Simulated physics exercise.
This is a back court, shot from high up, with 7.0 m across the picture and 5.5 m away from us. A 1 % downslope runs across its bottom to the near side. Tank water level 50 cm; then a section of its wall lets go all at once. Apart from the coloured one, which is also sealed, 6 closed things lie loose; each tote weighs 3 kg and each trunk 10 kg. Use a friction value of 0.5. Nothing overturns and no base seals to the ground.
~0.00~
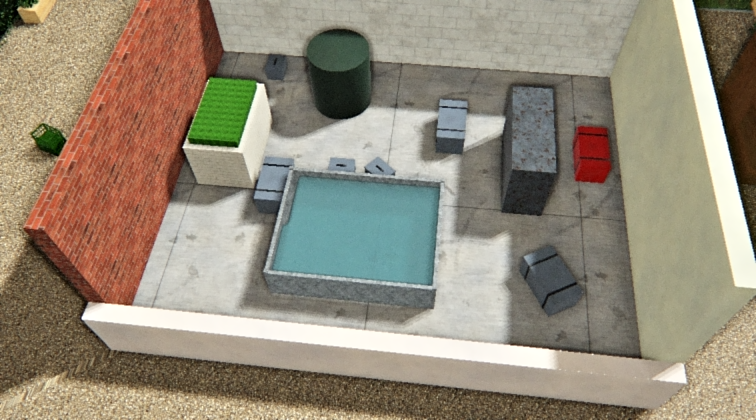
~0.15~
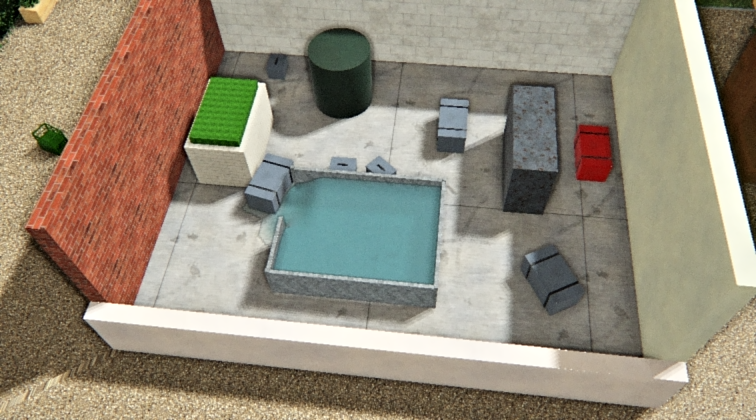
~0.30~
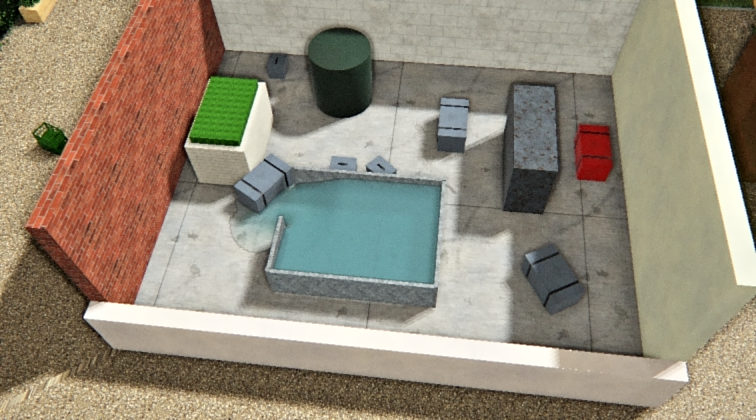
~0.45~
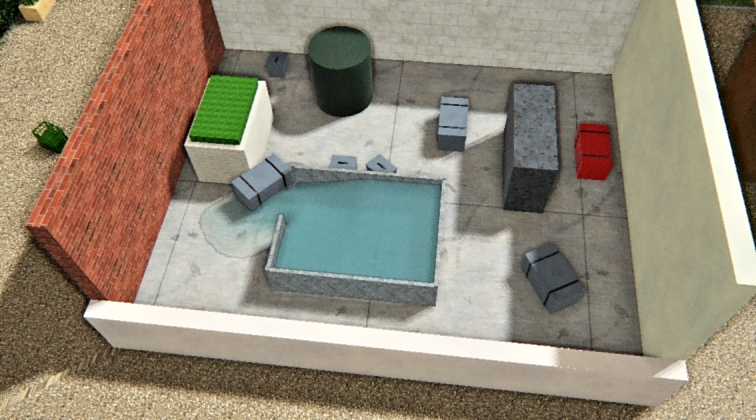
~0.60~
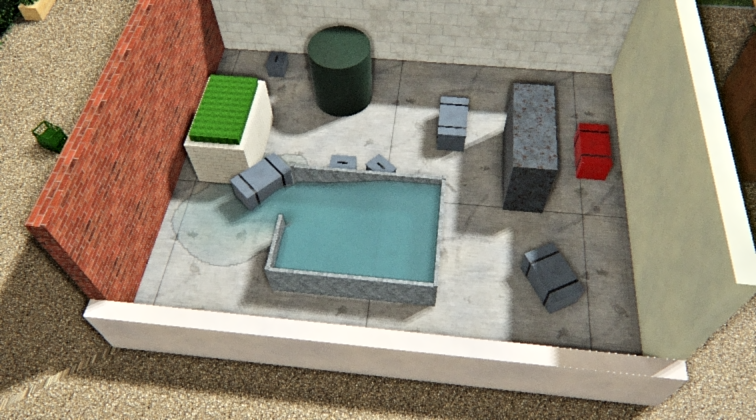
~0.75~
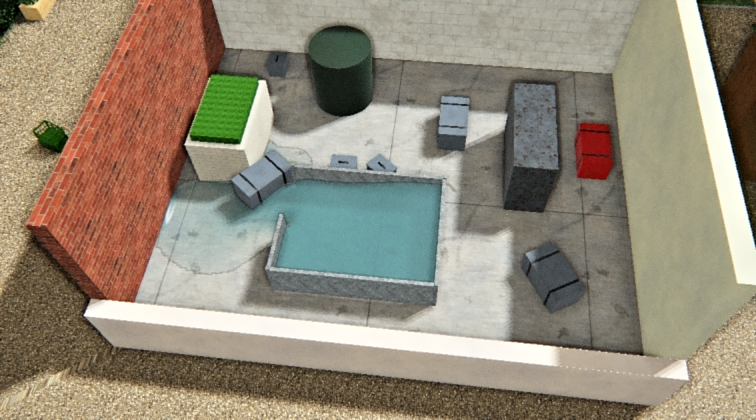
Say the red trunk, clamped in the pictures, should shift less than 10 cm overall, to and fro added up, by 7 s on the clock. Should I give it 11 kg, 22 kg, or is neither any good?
I would pick 11 kg.
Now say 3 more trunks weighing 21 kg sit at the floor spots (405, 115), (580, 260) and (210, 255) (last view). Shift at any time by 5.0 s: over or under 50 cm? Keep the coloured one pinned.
First one stayed within, second stayed within, third went beyond.
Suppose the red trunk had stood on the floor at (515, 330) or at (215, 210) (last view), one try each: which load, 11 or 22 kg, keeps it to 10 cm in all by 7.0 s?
Order kept: Both picks fail, both picks fail.
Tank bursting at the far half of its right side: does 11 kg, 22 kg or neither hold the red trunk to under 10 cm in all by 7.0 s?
Then, in short, both are too little.
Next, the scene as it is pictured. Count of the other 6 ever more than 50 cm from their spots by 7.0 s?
Tally: 2.
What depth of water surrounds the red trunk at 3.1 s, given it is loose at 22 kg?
Close to 0 cm deep.
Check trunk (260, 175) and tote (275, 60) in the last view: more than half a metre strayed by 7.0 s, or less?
Result, in order - above threshold; above threshold.
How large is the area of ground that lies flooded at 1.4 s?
Close to 8.5 m2, I'd say.
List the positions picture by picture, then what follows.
In the first frame, the red trunk at (594, 146), on the bottom; water covers 3.7 m2; 0 of 7 have shifted.
In the second frame, the red trunk at (596, 145) rests on the ground; water covers 4.1 m2; 1 of 7 have shifted.
In the third frame, the red trunk at (596, 145) rests on the ground; 4.7 m2 under water; 1 of 7 have shifted.
In the fourth frame, the red trunk at (596, 144), on the bottom; 5.4 m2 under water; 1 of 7 have shifted.
In the fifth frame, the red trunk at (596, 143) rests on the ground; water covers 6.1 m2; 1 of 7 have shifted.
In the sixth frame, the red trunk at (596, 143) rests on the ground; 6.7 m2 under water; 1 of 7 have shifted.
After 1.4 s the red trunk would be 0 cm from its start with 11 kg and 0 cm from its start with 22 kg; 0 cm of water round it then.
After 3.1 s the red trunk would be 0 cm from its start with 11 kg and 0 cm from its start with 22 kg; 0 cm of water round it then.
After 4.9 s the red trunk would be 0 cm from its start with 11 kg and 0 cm from its start with 22 kg; 0 cm of water round it then.
After 7.0 s the red trunk would be 0 cm from its start with 11 kg and 0 cm from its start with 22 kg; 0 cm of water round it then.
